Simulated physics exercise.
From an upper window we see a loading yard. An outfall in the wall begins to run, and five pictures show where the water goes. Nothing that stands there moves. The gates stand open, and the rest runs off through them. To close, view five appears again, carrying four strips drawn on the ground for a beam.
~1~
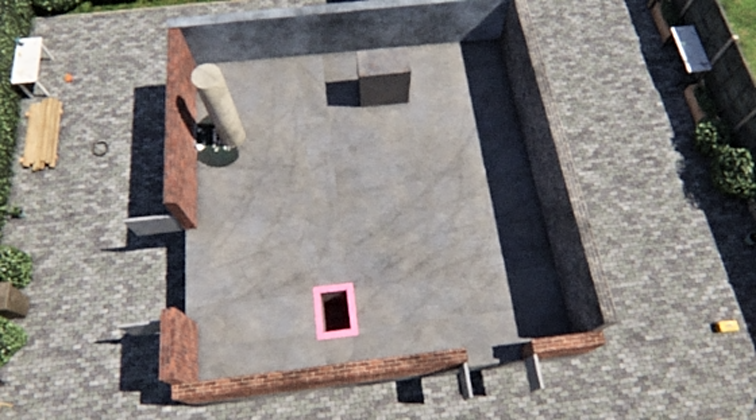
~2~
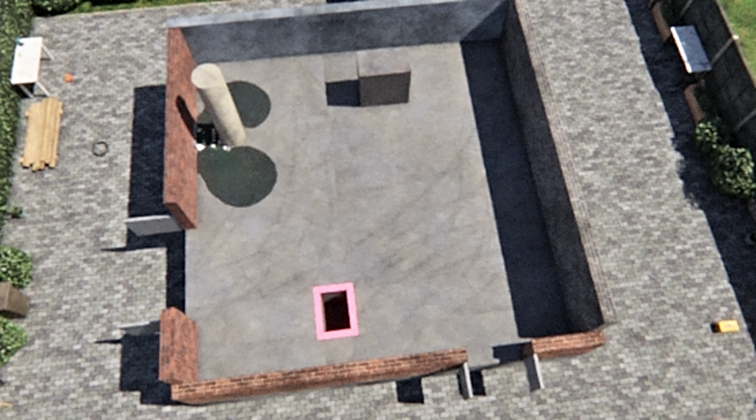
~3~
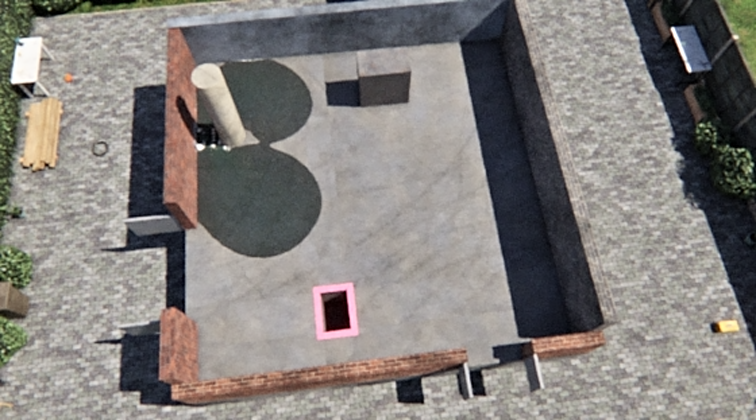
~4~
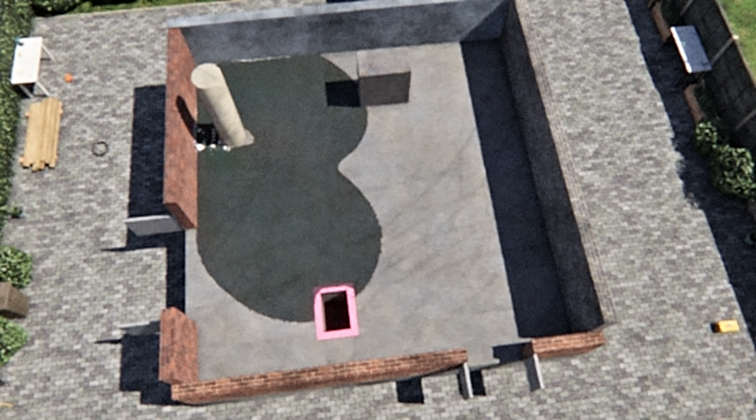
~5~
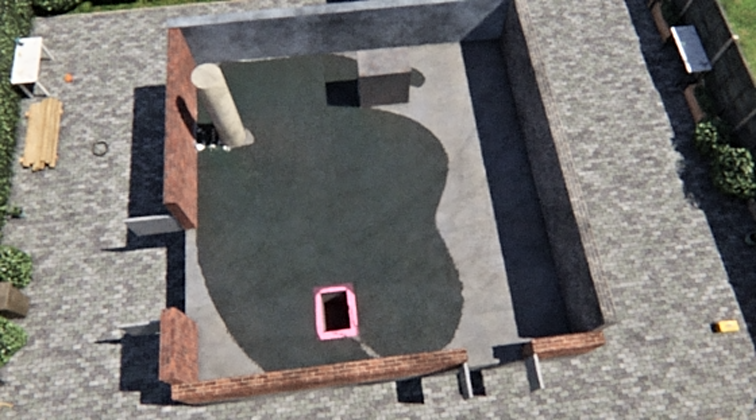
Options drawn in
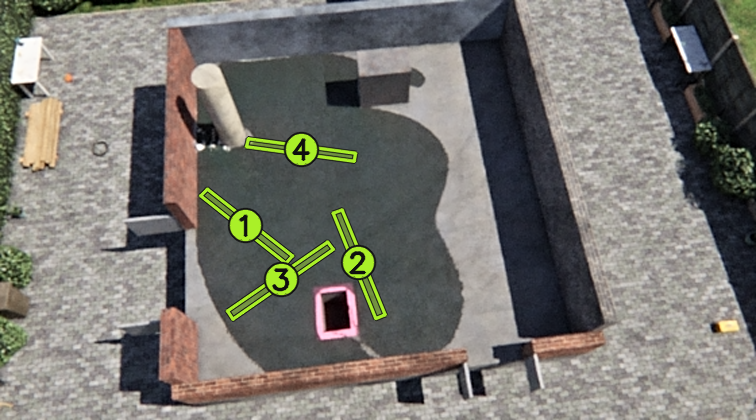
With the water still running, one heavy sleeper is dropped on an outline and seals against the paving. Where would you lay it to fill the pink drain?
Position 2 does it best.
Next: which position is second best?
It is 4.
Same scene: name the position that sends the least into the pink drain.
3 it is.
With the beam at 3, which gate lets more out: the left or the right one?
The right gate.
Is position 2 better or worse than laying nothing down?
It is better.
In lime, 1 from (204, 192) to (289, 259); 2 from (337, 211) to (380, 316); 3 from (230, 315) to (330, 245); 4 from (247, 142) to (354, 157).
If 1 is chosen, about 11 % of the stream goes into the pink drain, about 85 % out by the gates.
If 2 is chosen, about 32 % of the stream goes into the pink drain, about 65 % out by the gates.
If 3 is chosen, next to none of the stream goes into the pink drain, about 96 % out by the gates.
If 4 is chosen, about 19 % of the stream goes into the pink drain, about 78 % out by the gates.
